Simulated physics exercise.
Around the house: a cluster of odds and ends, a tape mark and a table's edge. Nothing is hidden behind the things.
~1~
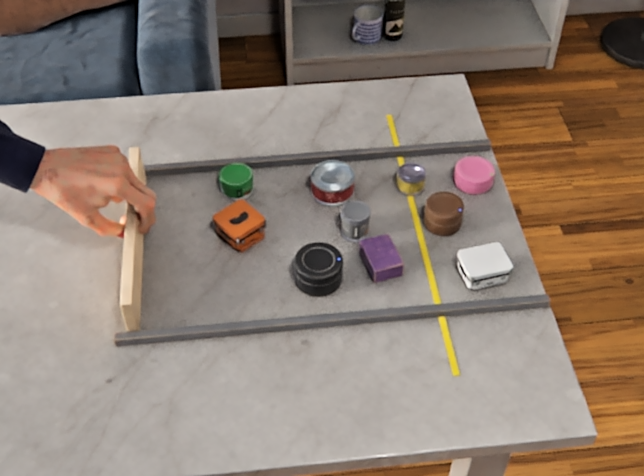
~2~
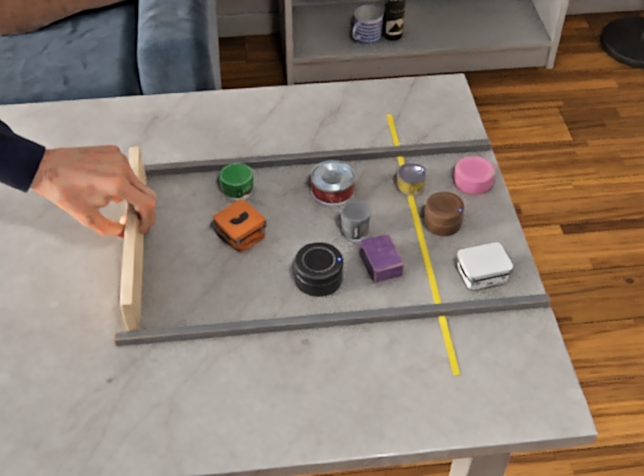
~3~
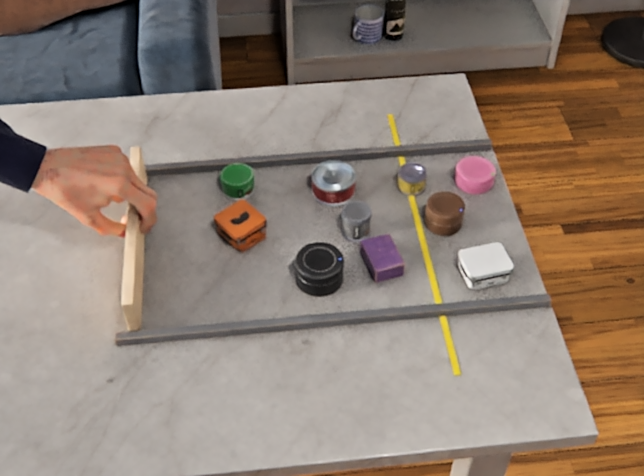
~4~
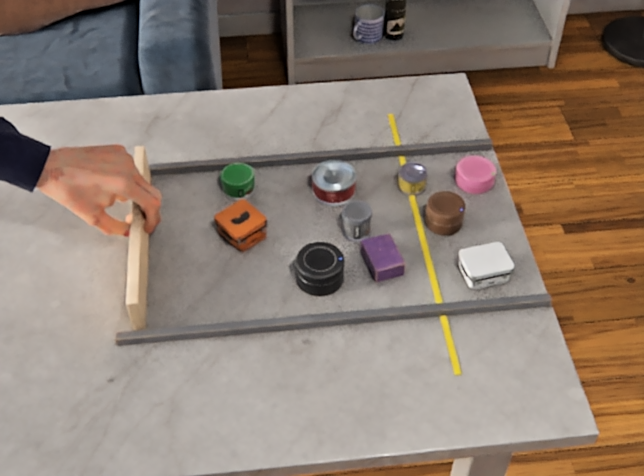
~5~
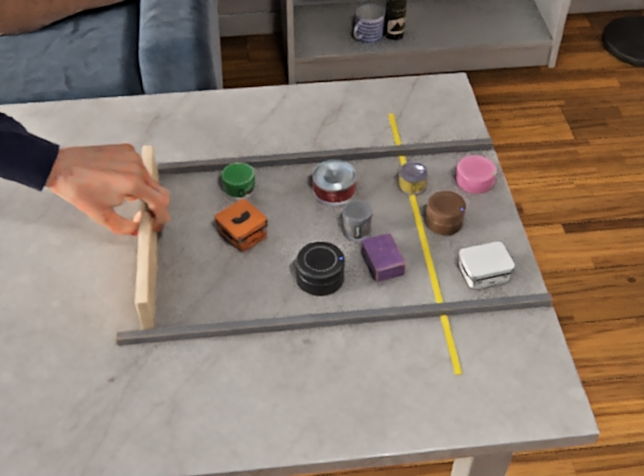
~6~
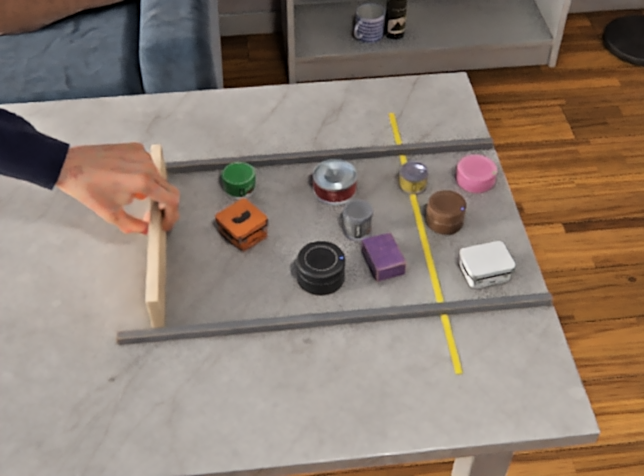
On a marble-patterned table by a blue couch, a hand held a wooden board still behind scattered lids, tins and small cases, then slid it slightly right between two grey rails, without touching them.
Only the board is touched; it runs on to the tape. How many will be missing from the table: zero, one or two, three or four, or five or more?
As it turns out, the number that fall off is zero.
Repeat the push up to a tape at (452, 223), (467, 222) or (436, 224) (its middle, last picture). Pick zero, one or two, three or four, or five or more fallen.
In that order: One or two; either one or two; not one.
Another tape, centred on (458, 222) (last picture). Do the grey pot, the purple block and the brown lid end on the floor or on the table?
The grey pot is kept, the purple block is kept, the brown lid falls.
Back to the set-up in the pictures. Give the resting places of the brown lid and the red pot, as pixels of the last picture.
Near (503, 205) and (435, 188).
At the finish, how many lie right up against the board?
The number is 4.
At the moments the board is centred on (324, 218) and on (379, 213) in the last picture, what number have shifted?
First 6, then 8.
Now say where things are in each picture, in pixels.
The first picture shows pink lid (474, 175); white case (484, 267); brown lid (444, 214); board (134, 234); tape (418, 227).
The second picture shows white case (484, 267); purple block (381, 258).
The third picture shows brown lid (445, 213); red pot (334, 183).
The fourth picture shows pink lid (475, 175); orange case (241, 226).
The fifth picture shows white case (486, 266); yellow tin (413, 179).
The sixth picture shows pink lid (476, 174); white case (486, 266); brown lid (446, 212); board (157, 231); tape (420, 225).
Soon after, none off yet; pink lid at rest near (476, 174); white case at rest near (486, 266); brown lid at rest near (446, 212).
After that, none off yet; pink lid at rest near (476, 174); white case at rest near (486, 266); brown lid displaced a little near (459, 211).
In the end, the number that fall off is zero.
